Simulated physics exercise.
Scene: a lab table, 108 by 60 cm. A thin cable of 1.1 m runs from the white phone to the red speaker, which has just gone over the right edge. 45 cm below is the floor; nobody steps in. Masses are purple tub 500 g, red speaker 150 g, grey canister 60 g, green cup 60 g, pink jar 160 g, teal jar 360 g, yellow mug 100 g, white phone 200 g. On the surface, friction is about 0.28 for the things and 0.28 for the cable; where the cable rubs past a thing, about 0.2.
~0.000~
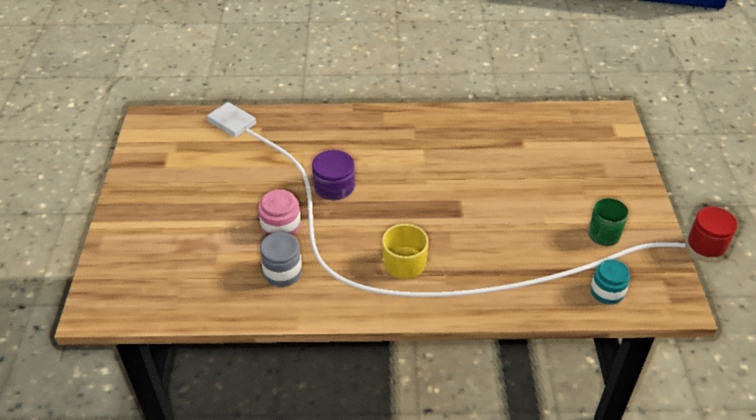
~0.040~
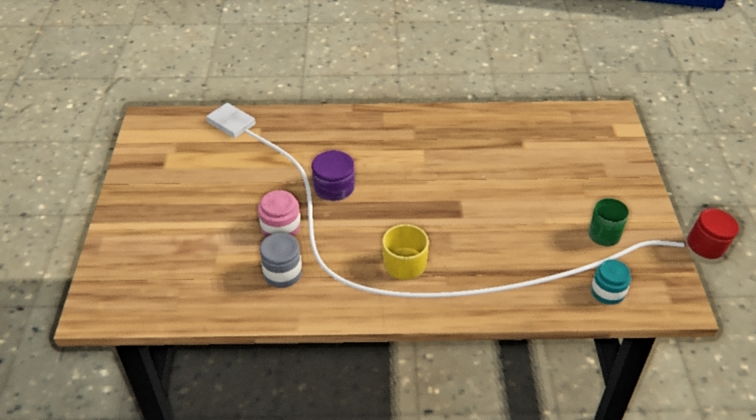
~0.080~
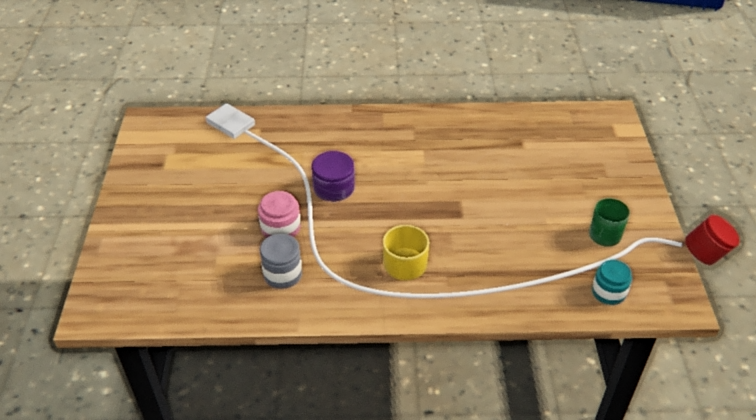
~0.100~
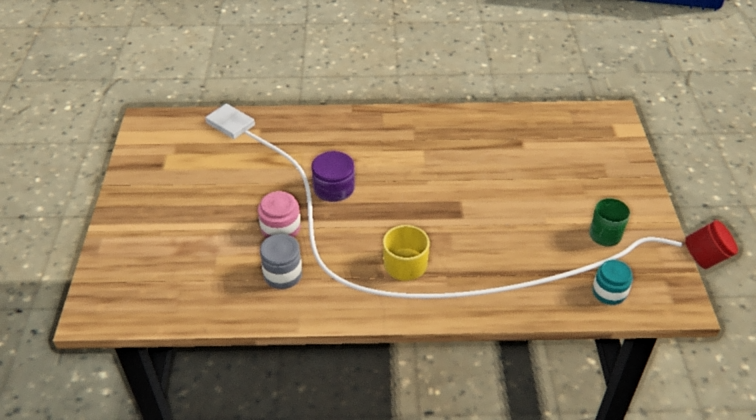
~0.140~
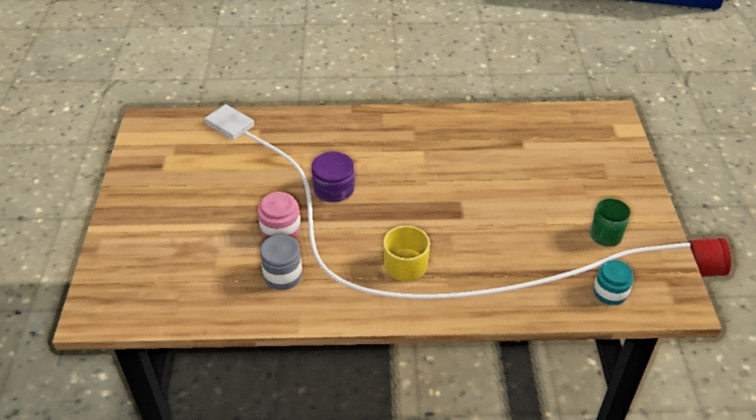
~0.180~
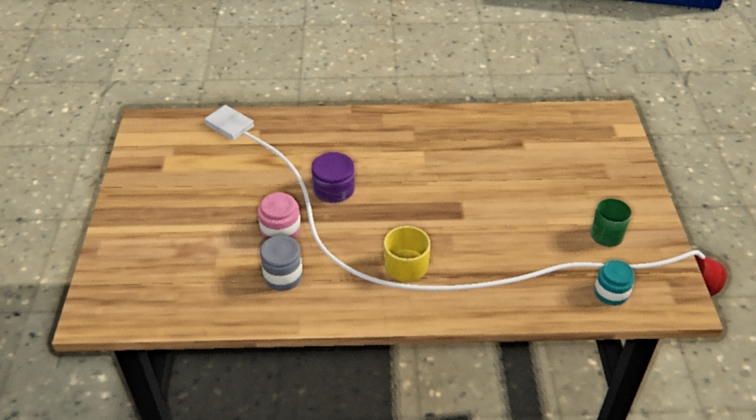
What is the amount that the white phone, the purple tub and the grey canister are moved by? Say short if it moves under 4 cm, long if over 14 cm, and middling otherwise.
Result: The white phone relocates a lot. The purple tub relocates just a touch. The grey canister relocates just a touch.
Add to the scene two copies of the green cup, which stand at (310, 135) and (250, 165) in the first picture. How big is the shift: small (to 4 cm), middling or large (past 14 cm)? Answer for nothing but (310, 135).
Slight.
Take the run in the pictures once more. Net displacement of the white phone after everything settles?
The white phone ends up roughly 20 cm from where it started.
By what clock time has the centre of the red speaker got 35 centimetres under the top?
Around 0.65 seconds on the clock.
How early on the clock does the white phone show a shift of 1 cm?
For the white phone, 0.26 seconds.
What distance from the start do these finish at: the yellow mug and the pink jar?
Approx. final shift - yellow mug: 25 cm; pink jar: 0 cm.
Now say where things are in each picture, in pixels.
The first picture shows white phone (231, 117); purple tub (333, 163); grey canister (279, 246); cable runs through (521, 285) (391, 293) (311, 230) (286, 154).
The second picture shows red speaker (718, 222); cable runs through (391, 294) (285, 154).
The third picture shows red speaker (712, 240); cable runs through (391, 294) (285, 155).
The fourth picture shows red speaker (711, 245); cable runs through (392, 295) (285, 155).
The fifth picture shows red speaker (708, 258); cable runs through (637, 251) (393, 295) (285, 156).
The sixth picture shows white phone (229, 120); purple tub (333, 165); grey canister (280, 249); cable runs through (667, 262) (542, 272) (315, 235) (283, 157).
At 0.4 s, the cable's tail end at (257, 151); white phone 6 cm off its start, yellow mug 18 cm off its start, red speaker over the edge.
At 0.7 s, the cable's tail end at (281, 168); white phone 13 cm off its start, yellow mug 26 cm off its start, red speaker over the edge.
At 0.9 s, the cable's tail end at (299, 186); white phone 20 cm off its start at (285, 169), yellow mug 26 cm off its start at (466, 152), green cup 2 cm off its start at (616, 202).
At 1.2 s, the cable's tail end at (299, 186); white phone 20 cm off its start, yellow mug 26 cm off its start, green cup 2 cm off its start.
At 2.4 s, the cable's tail end at (299, 186); white phone 20 cm off its start at (285, 169), purple tub 0 cm off its start at (333, 165), grey canister 0 cm off its start at (280, 249), yellow mug 26 cm off its start at (466, 152).
